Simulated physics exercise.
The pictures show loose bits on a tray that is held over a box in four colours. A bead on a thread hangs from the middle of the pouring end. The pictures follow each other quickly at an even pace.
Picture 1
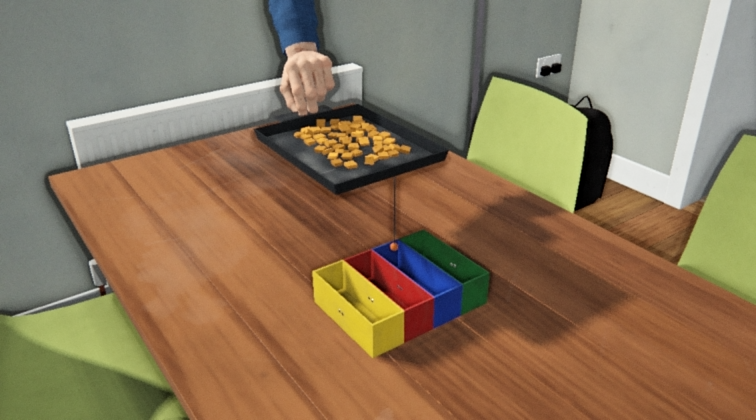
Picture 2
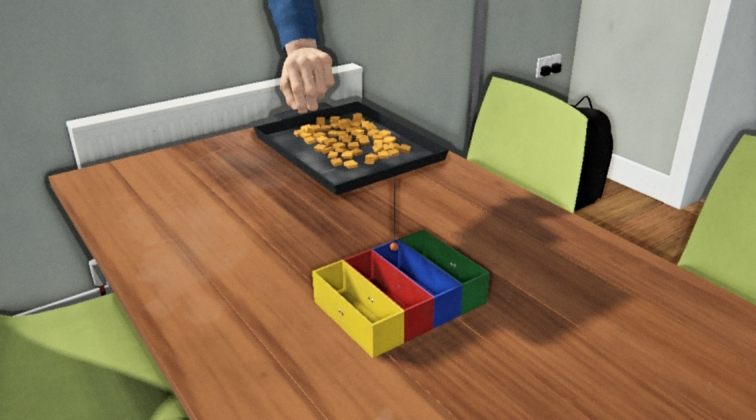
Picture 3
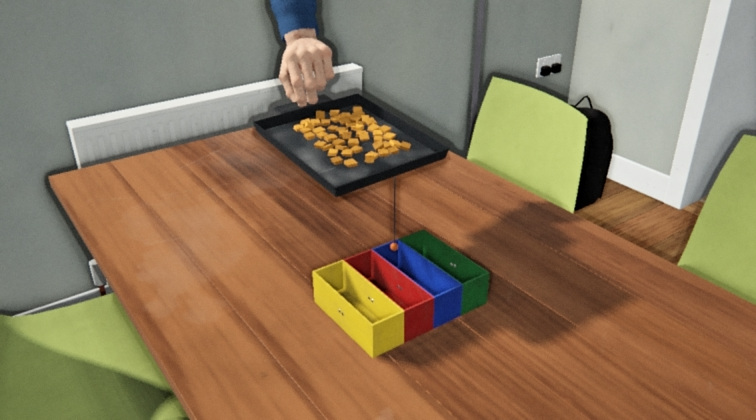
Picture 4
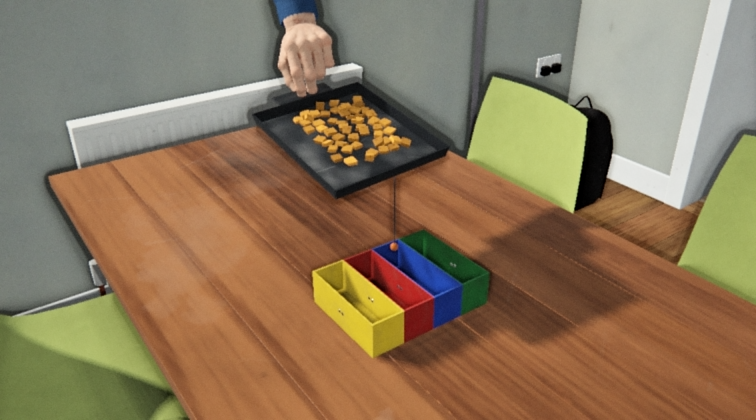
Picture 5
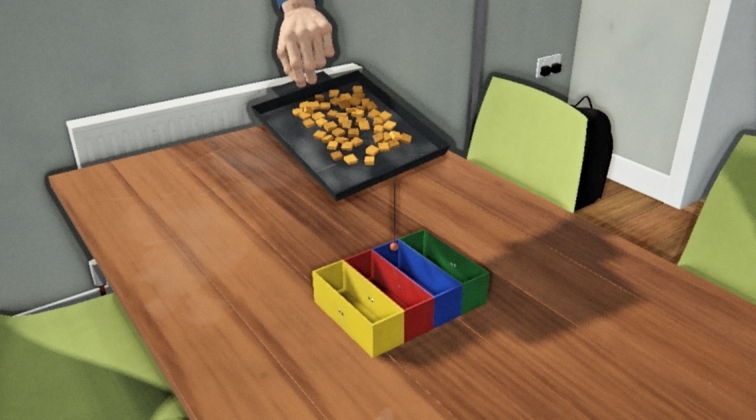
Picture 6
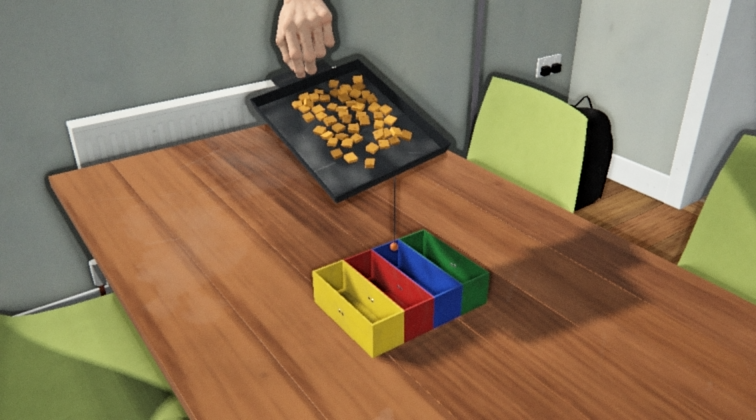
In this clip, a hand at the far edge of a dark tray of small orange-brown pieces gradually raises that side, tilting the tray above a yellow, red, blue and green box while a few pieces shift.
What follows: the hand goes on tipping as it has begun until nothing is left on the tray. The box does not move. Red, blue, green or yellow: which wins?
It favours the yellow compartment.
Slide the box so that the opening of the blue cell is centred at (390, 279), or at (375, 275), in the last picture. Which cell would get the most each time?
The first try: The red cell. The second: The red one.
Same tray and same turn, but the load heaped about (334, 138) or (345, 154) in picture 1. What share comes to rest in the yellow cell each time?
First some 60, then 60 per cent.
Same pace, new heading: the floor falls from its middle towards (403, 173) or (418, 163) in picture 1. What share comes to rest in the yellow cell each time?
About 0 and 0 per cent.
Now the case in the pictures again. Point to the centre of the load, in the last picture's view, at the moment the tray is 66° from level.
Around (351, 169).
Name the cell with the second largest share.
It is that red cell.
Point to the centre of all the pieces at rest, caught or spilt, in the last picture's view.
At about (348, 308).
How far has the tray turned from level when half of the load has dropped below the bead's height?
Around 105° of tilt.
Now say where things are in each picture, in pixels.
The first picture shows corners of the pouring end (336, 183) and (445, 149), level; middle of the load (344, 139), small crackers; bead on its thread (394, 247); yellow cell (388, 331); red cell (419, 317); blue cell (447, 303); green cell (475, 291).
The second picture shows corners of the pouring end (336, 183) and (445, 149), level; middle of the load (344, 138).
The third picture shows corners of the pouring end (336, 185) and (446, 148), tipped barely, lowest at the left corner; middle of the load (344, 134).
The fourth picture shows corners of the pouring end (336, 188) and (446, 146), tipped a little, lowest at the left corner; middle of the load (344, 127).
The fifth picture shows corners of the pouring end (336, 191) and (446, 144), tipped a little, lowest at the left corner; middle of the load (344, 121).
The sixth picture shows corners of the pouring end (336, 194) and (447, 143), tipped clearly, lowest at the left corner; middle of the load (344, 115), just a few on the move; yellow cell (388, 331); red cell (419, 317); blue cell (447, 303); green cell (475, 291).
Just after the last frame, tray tipped steeply; almost all on the tray; just a few falling or outside the box.
A moment on, tray tipped past a quarter turn; about a tenth on the tray; roughly half in the yellow cell; about a tenth in the red cell; roughly a third falling or outside the box.
Further on, tray tipped past a quarter turn; roughly two thirds in the yellow cell; roughly a quarter in the red cell; about a tenth falling or outside the box.
When it is over, tray tipped past a quarter turn; roughly two thirds in the yellow cell; roughly a quarter in the red cell; not one in the blue cell; not one in the green cell; about a tenth outside the box.
